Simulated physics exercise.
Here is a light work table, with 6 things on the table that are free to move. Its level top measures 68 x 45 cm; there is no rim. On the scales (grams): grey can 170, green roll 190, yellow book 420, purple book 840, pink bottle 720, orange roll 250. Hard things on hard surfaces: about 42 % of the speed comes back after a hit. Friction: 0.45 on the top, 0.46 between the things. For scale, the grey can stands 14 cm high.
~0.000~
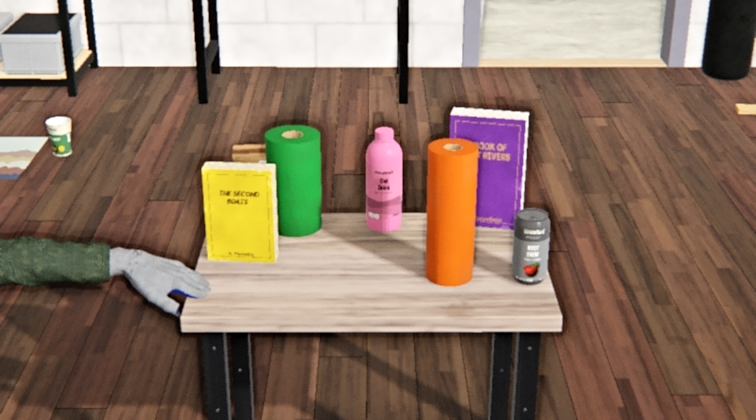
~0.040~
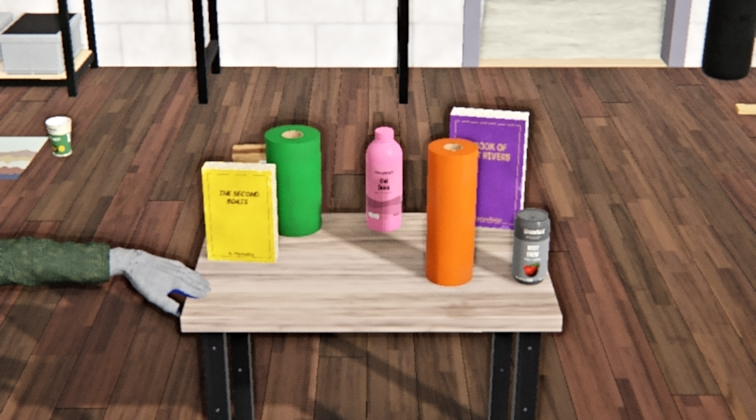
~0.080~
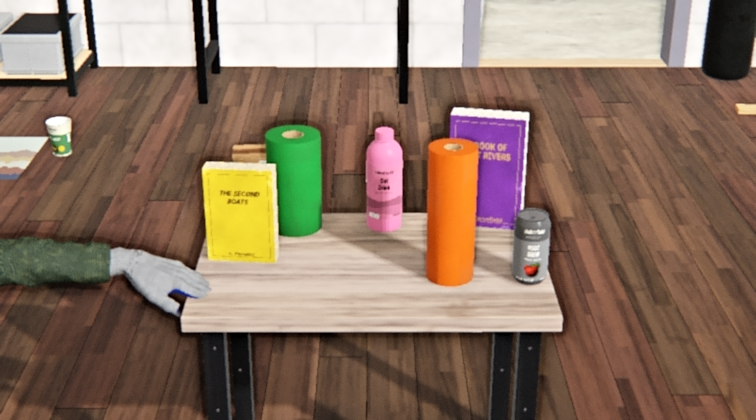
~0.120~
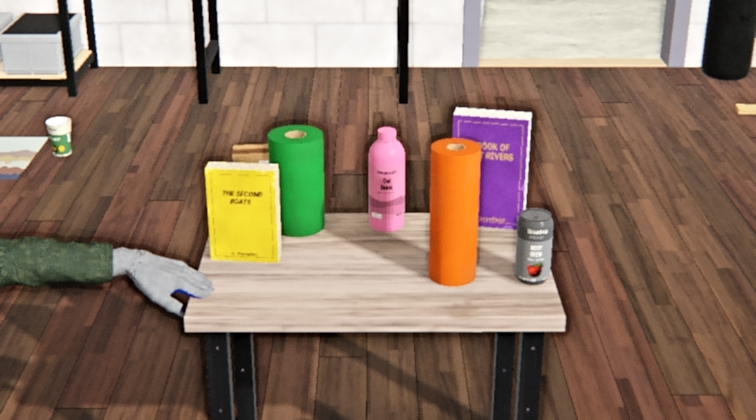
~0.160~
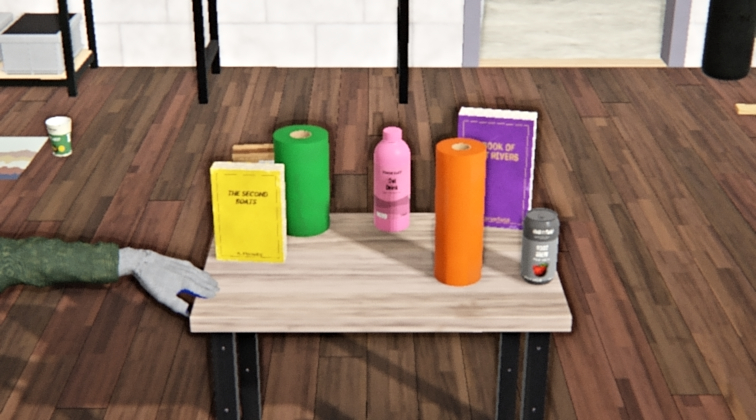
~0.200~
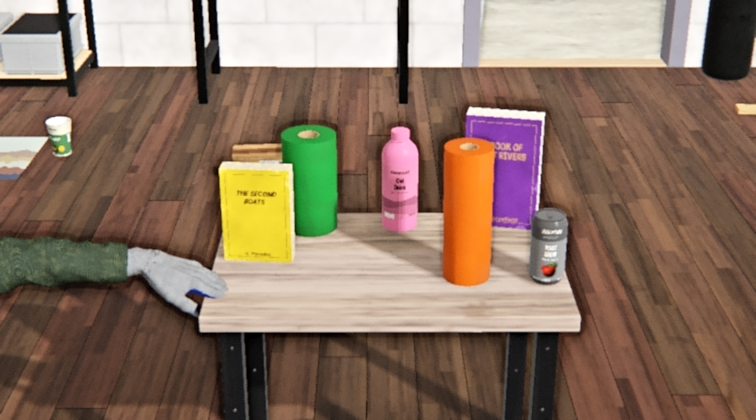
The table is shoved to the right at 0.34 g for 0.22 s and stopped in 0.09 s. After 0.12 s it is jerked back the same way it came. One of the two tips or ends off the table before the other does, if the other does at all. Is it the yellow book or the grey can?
The latter of the two, the grey can.
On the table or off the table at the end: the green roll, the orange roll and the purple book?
The green roll ends on the table; the orange roll finishes off the table; the purple book ends on the table.
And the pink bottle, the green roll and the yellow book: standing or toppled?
The pink bottle topples; the green roll keeps standing; the yellow book is still upright.
By 0.80 s, grey can and orange roll now off the table; pink bottle tilted 72°; purple book 4 cm from its spot.
By 1.20 s, pink bottle on its side; purple book 4 cm from its spot.
When it is over (2.9 s), off the table, grey can and orange roll; lying over on the table, pink bottle; the other 3 within 5 cm of the start. End places, in pixels of the last picture, yellow book near (241, 213). Yellow book was never lost; grey can went at 0.60 s.
